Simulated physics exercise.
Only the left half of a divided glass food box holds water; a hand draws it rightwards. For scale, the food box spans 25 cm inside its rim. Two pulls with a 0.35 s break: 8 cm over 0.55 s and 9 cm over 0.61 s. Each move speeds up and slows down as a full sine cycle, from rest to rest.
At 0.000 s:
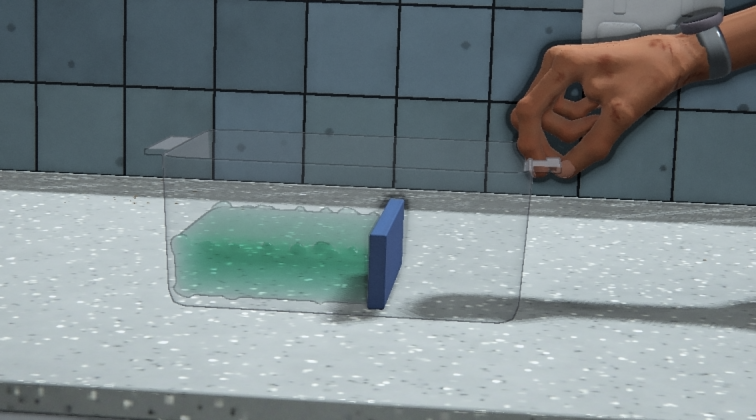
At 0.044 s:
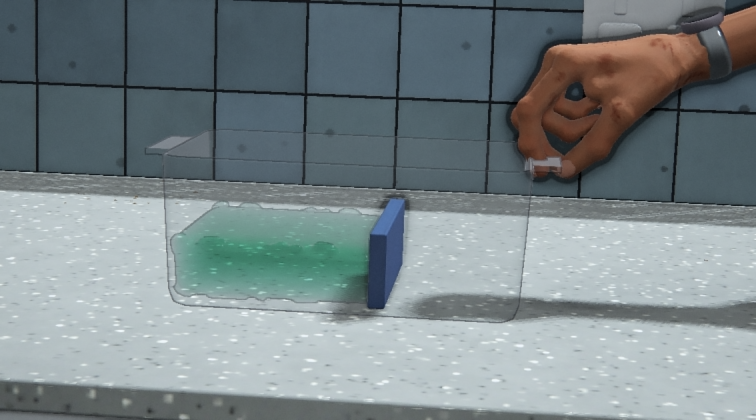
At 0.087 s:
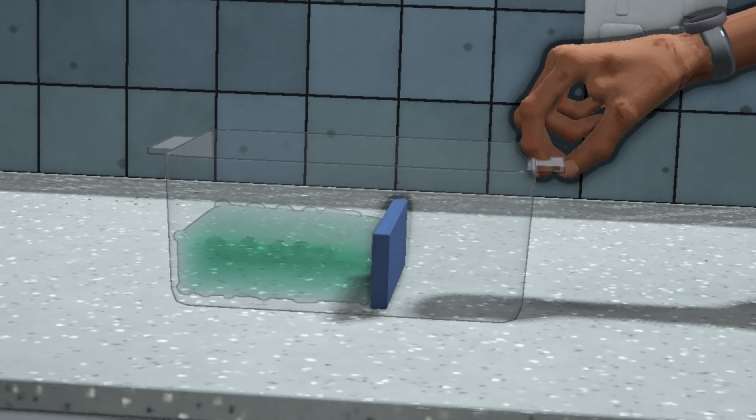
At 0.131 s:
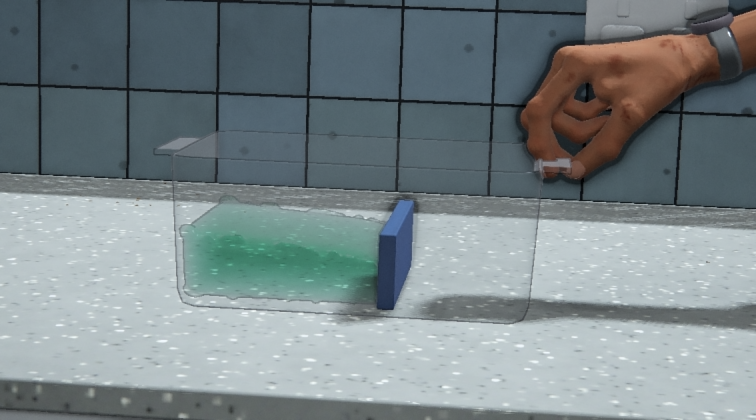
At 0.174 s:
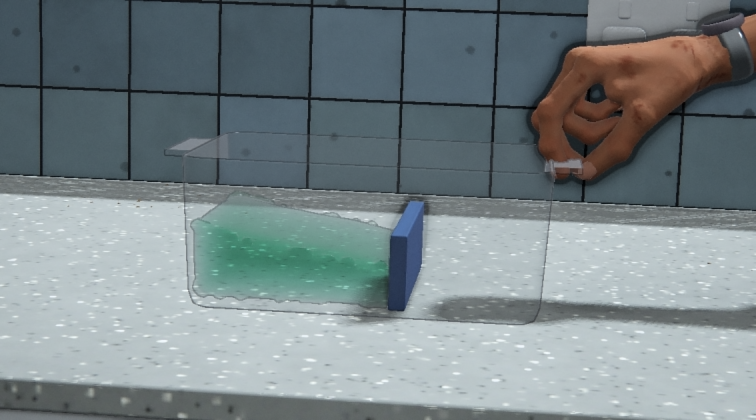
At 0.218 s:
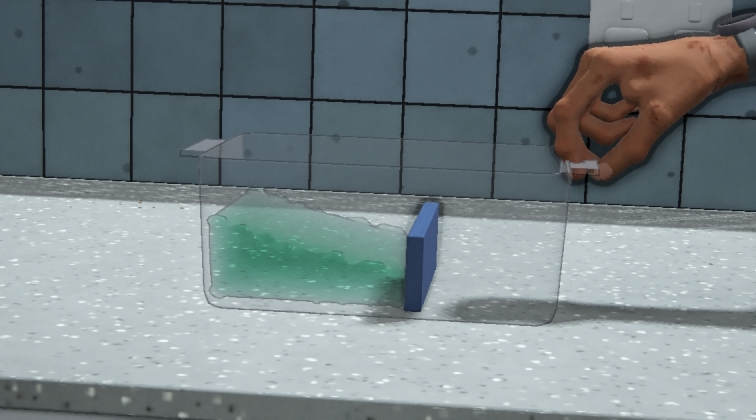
A clear glass food box, with green-tinted water only to the left of its blue divider, sits still on a speckled counter, a hand gripping its right rim. The hand then draws it slightly rightwards, and the water climbs at the left end and dips beside the divider.
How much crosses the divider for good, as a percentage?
Roughly 22 per cent ends on the right.
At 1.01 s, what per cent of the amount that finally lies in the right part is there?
About 40 per cent.
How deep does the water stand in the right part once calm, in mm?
About 14 mm.
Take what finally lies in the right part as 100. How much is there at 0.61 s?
Some 40 per cent.
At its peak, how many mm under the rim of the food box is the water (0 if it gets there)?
Some 20 mm.
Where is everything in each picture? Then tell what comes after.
In the first picture, it has moved 0.0 cm; in the food box the surface runs from (193, 219) to (381, 230), rim (530, 160); the top of the divider is at (379, 238).
In the second picture, it has moved 0.0 cm; in the food box the surface runs from (193, 218) to (381, 231).
In the third picture, it has moved 0.2 cm; in the food box the surface runs from (196, 217) to (385, 233).
In the fourth picture, it has moved 0.7 cm; in the food box the surface runs from (202, 212) to (391, 240).
In the fifth picture, it has moved 1.4 cm; in the food box the surface runs from (212, 206) to (400, 245).
In the sixth picture, it has moved 2.4 cm; in the food box the surface runs from (227, 203) to (416, 250).
By 0.61 s it has gone 8 cm; 9 per cent is on the right side and 0 is out of the food box.
By 1.01 s it has gone 8 cm; 9 per cent is on the right side and 0 is out of the food box.
By 1.40 s it has gone 17 cm; 10 per cent is on the right side and 0 is out of the food box.
By 1.80 s it has gone 17 cm; 19 per cent is on the right side and 0 is out of the food box.
At rest 22 per cent is on the right side and 0 is out of the food box.
